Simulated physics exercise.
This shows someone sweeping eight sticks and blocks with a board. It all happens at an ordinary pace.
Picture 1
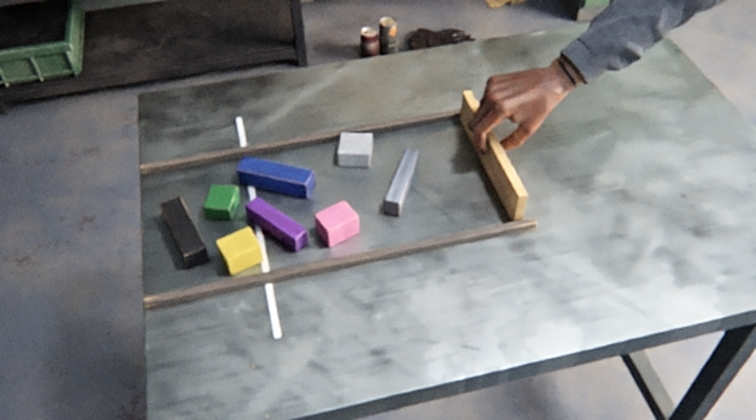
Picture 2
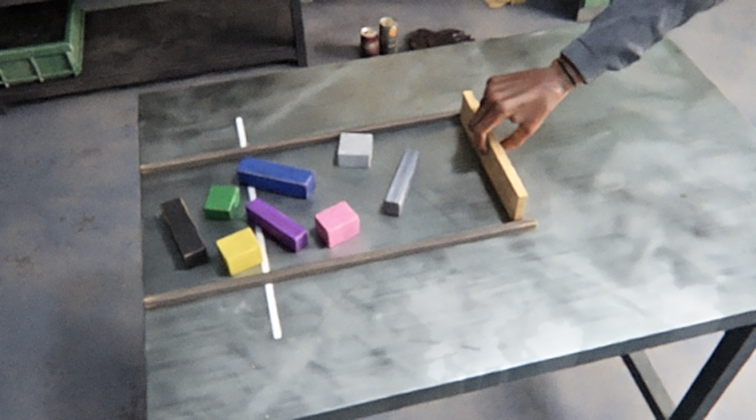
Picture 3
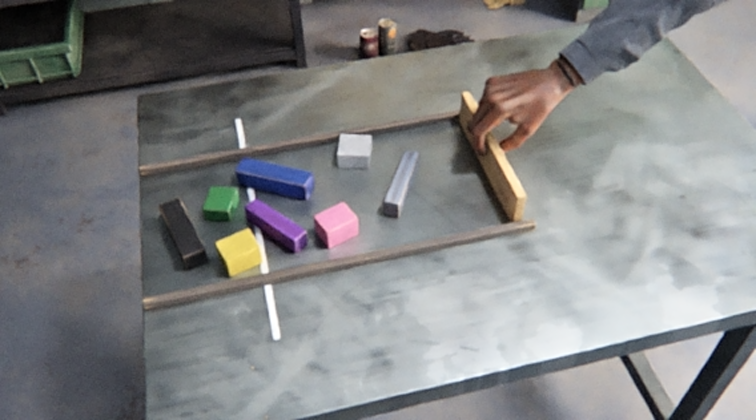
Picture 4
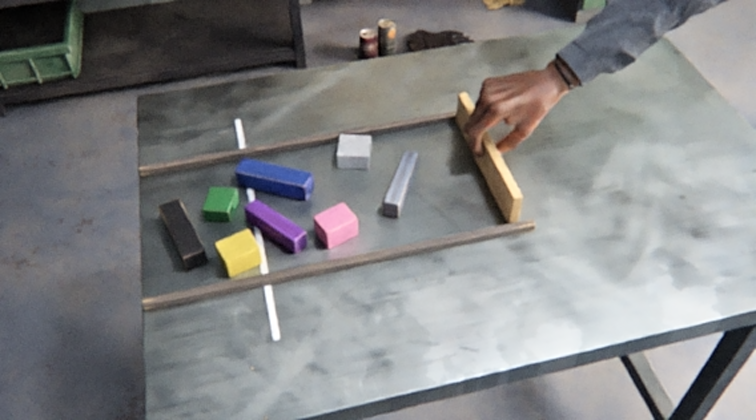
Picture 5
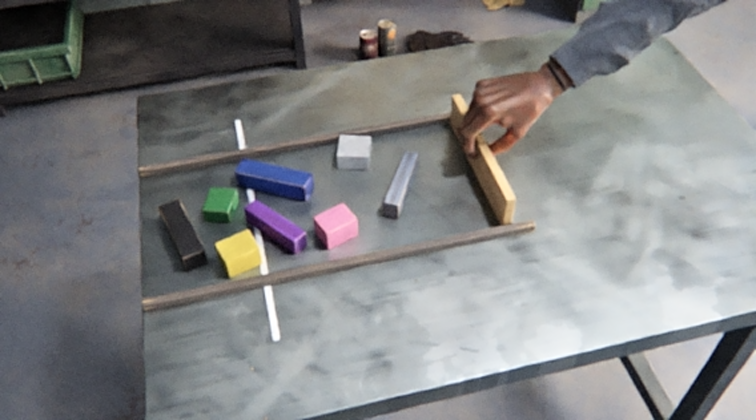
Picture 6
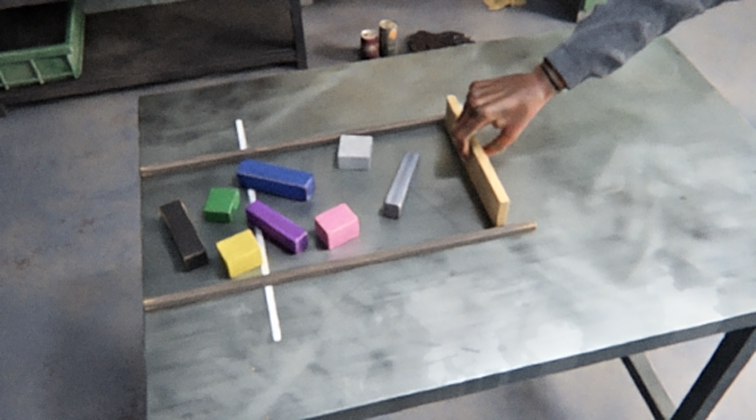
On a grey workshop table, a hand sliding a wooden board slightly left between two rails, the coloured blocks and sticks lying still.
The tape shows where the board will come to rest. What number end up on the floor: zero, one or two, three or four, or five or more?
The number that fall off is zero.
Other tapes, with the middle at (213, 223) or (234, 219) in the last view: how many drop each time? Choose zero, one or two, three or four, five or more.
The falls would be one to two; none at all.
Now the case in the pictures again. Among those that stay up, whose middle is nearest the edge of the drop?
The black bar.
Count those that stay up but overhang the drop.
The number is 0.
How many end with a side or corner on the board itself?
3 of them.
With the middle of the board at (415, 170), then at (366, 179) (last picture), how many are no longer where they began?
First 1, then 2.
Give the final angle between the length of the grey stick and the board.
Some 0 degrees.
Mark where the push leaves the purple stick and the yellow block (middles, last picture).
The purple stick at (225, 249), the yellow block at (196, 265).
Soon after, none off yet; black bar at rest near (184, 234); green block at rest near (222, 205); yellow block at rest near (240, 254).
At rest, the number that fall off is zero.
